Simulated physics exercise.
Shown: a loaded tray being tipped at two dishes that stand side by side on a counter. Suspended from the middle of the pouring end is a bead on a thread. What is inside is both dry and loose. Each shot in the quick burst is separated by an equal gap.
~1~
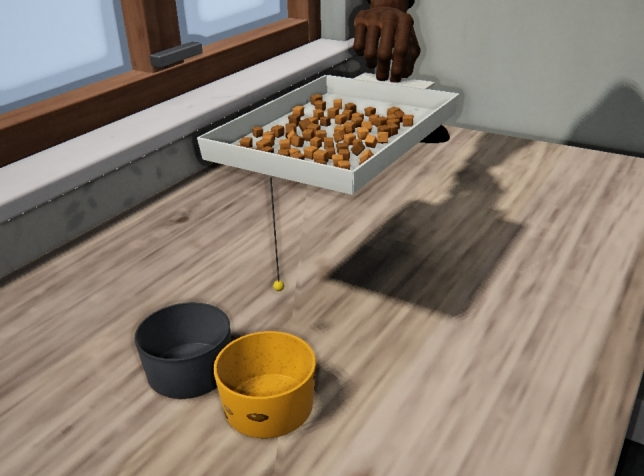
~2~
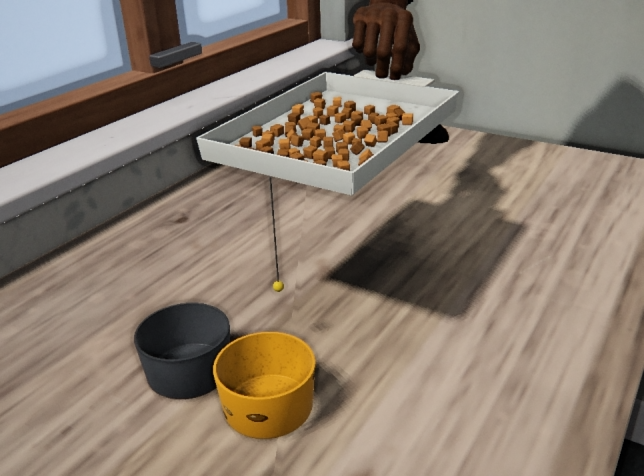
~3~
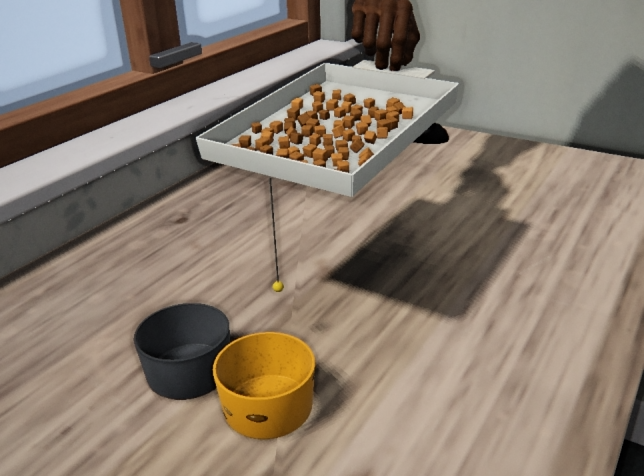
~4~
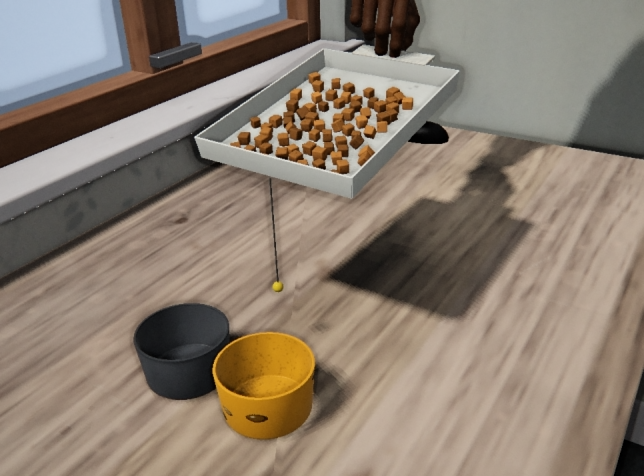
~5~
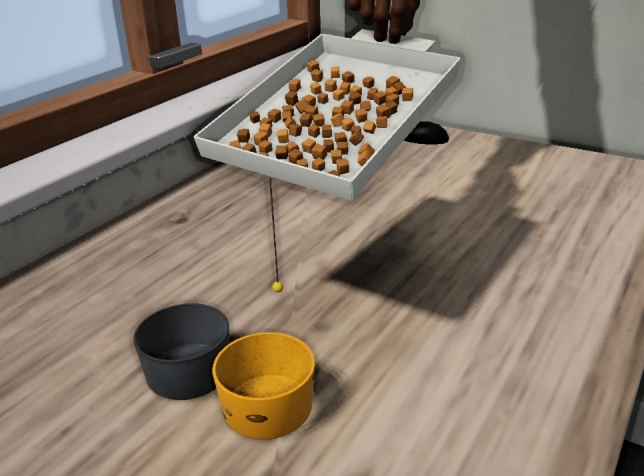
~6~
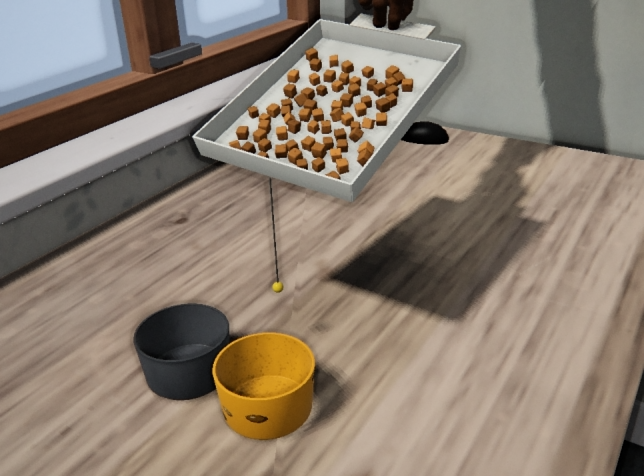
A dark brown hand grips the far edge of a pale, shallow tray of small brown cubes, seen from above at an angle over a wood-grained counter beside a window. A yellow bead hangs on a dark thread from the tray's near edge, above a dark grey dish at left and a yellow one at right. The hand steadily raises the far edge, steepening the tray, while the dishes and camera stay still.
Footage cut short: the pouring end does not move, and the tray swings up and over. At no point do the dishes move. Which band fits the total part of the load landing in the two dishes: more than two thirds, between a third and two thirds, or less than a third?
Between a third and two thirds lands in them.
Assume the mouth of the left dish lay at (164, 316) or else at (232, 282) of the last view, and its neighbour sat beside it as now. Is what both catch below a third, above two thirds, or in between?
For the first try it's between a third and two thirds, and for the second it's less than a third.
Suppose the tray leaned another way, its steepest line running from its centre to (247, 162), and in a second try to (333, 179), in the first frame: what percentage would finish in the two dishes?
Somewhere close to 40 % the first time, 30 % the second.
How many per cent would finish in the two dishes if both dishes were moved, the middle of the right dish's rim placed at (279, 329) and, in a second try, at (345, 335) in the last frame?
In the first position around 30 percent, in the second around 20 percent.
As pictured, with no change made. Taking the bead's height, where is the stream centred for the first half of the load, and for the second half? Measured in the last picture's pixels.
I'd put it at roughly (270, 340), and after that at roughly (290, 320).
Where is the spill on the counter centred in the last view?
Estimated middle: Around (340, 391).
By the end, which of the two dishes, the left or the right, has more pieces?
Observed: The right-side one.
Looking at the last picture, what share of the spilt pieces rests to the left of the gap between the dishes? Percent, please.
It comes to 10 per cent or so.
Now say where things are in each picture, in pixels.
The first frame shows corners of the pouring end (201, 137) and (352, 170), level; middle of the load (321, 136), brown sugar cubes; left dish (153, 374); right dish (236, 412); bead on its thread (279, 286).
The second frame shows corners of the pouring end (200, 138) and (352, 171), level; middle of the load (321, 135).
The third frame shows corners of the pouring end (199, 137) and (351, 173), tipped barely, lowest at the right corner; middle of the load (320, 132).
The fourth frame shows corners of the pouring end (198, 137) and (351, 176), tipped a little, lowest at the right corner; middle of the load (319, 126).
The fifth frame shows corners of the pouring end (197, 136) and (350, 179), tipped a little, lowest at the right corner; middle of the load (319, 121).
The sixth frame shows corners of the pouring end (196, 136) and (350, 182), tipped clearly, lowest at the right corner; middle of the load (318, 115); left dish (152, 375); right dish (235, 413).
Just after the last frame, tray tipped steeply; every one on the tray.
A moment on, tray tipped right over; almost all on the tray; just a few in the air.
Further on, tray tipped past a quarter turn; roughly a third in the right dish; about a tenth in the left dish; roughly half outside both.
When it is over, tray tipped past a quarter turn; roughly a third in the right dish; about a tenth in the left dish; roughly half outside both.
